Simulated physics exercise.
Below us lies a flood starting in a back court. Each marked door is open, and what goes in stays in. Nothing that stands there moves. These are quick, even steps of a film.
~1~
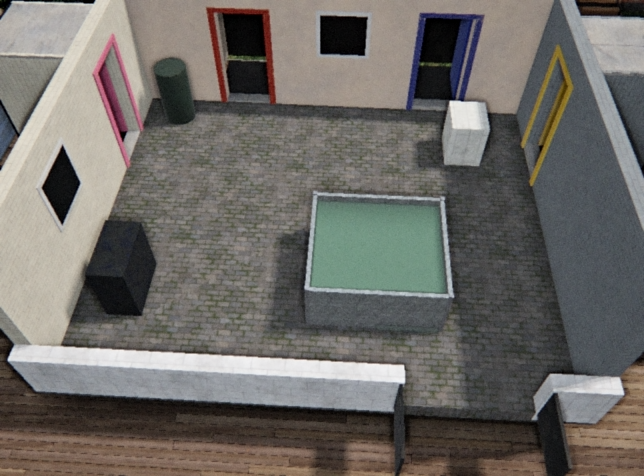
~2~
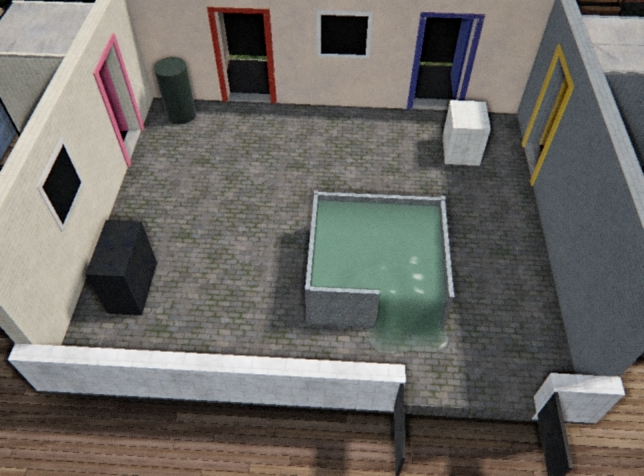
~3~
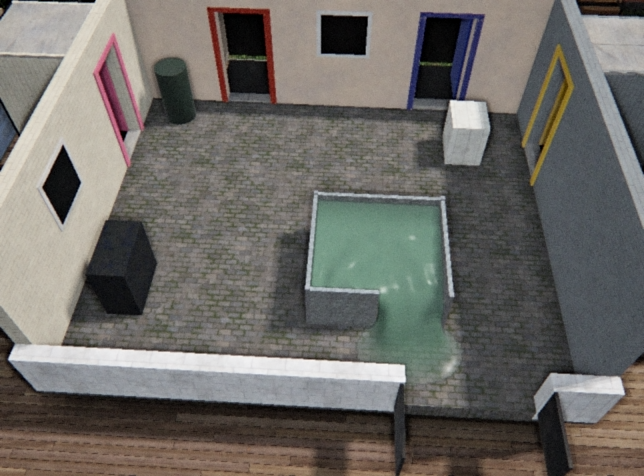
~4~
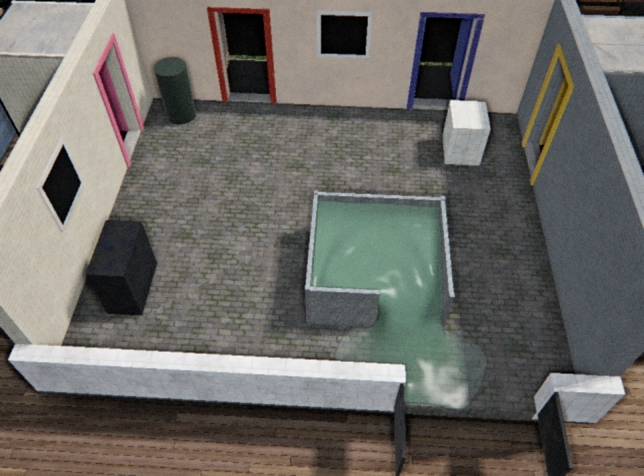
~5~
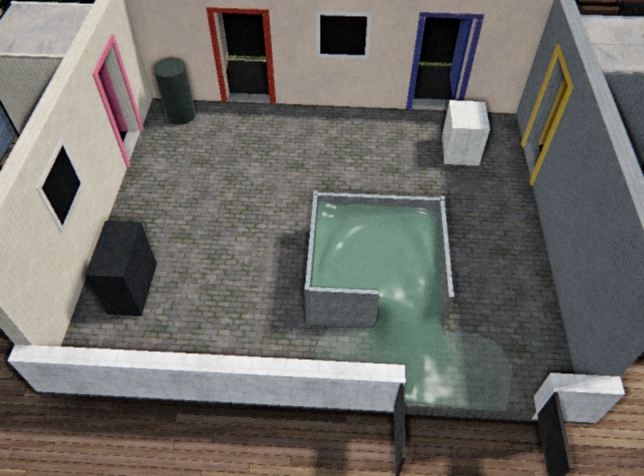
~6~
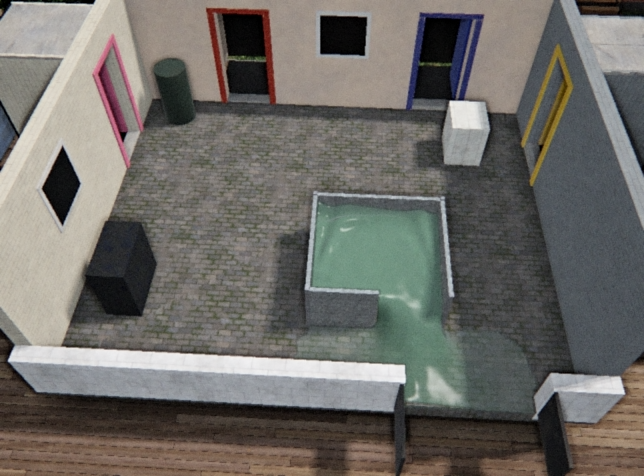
The clip opens on a walled courtyard seen from above, with still green water filling a square tank. Water then pours through a gap at the tank's front right corner onto the paving. It runs forward to the opening in the low white front wall and spreads sideways across the nearby floor.
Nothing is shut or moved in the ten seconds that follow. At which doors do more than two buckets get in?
The blue door holds within the limit; the yellow door holds within the limit; the red door holds within the limit; the pink door holds within the limit.
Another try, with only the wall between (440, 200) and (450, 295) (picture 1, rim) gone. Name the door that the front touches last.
That is the pink-painted one.
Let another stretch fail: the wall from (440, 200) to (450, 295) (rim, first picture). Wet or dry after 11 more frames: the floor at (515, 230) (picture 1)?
Verdict: Under water.
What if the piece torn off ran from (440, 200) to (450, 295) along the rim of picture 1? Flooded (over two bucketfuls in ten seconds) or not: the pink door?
My reading: Pink takes more.
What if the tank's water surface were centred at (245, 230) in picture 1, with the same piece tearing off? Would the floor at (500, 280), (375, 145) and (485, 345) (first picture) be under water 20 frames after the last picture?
In turn: Flooded, dry, wet.
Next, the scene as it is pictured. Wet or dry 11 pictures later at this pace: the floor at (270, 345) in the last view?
At that place: Covered.
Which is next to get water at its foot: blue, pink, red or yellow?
That is the pink one.
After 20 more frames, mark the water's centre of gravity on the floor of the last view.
Around (342, 295).
A moment on, water covers 15 % of the floor; the blue door not reached, the yellow door not reached, the red door not reached, the pink door not reached.
Next, water covers 25 % of the floor; the blue door not reached, the yellow door not reached, the red door not reached, the pink door not reached.
Then, water covers 30 % of the floor; the blue door not reached, the yellow door not reached, the red door not reached, the pink door not reached.
Later, water covers 40 % of the floor; the blue door not reached, the yellow door not reached, the red door not reached, the pink door wet at the sill, nothing in.
In the end, water covers 60 % of the floor; the blue door not reached, the yellow door wet at the sill, nothing in, the red door under two buckets in, the pink door wet at the sill, nothing in.
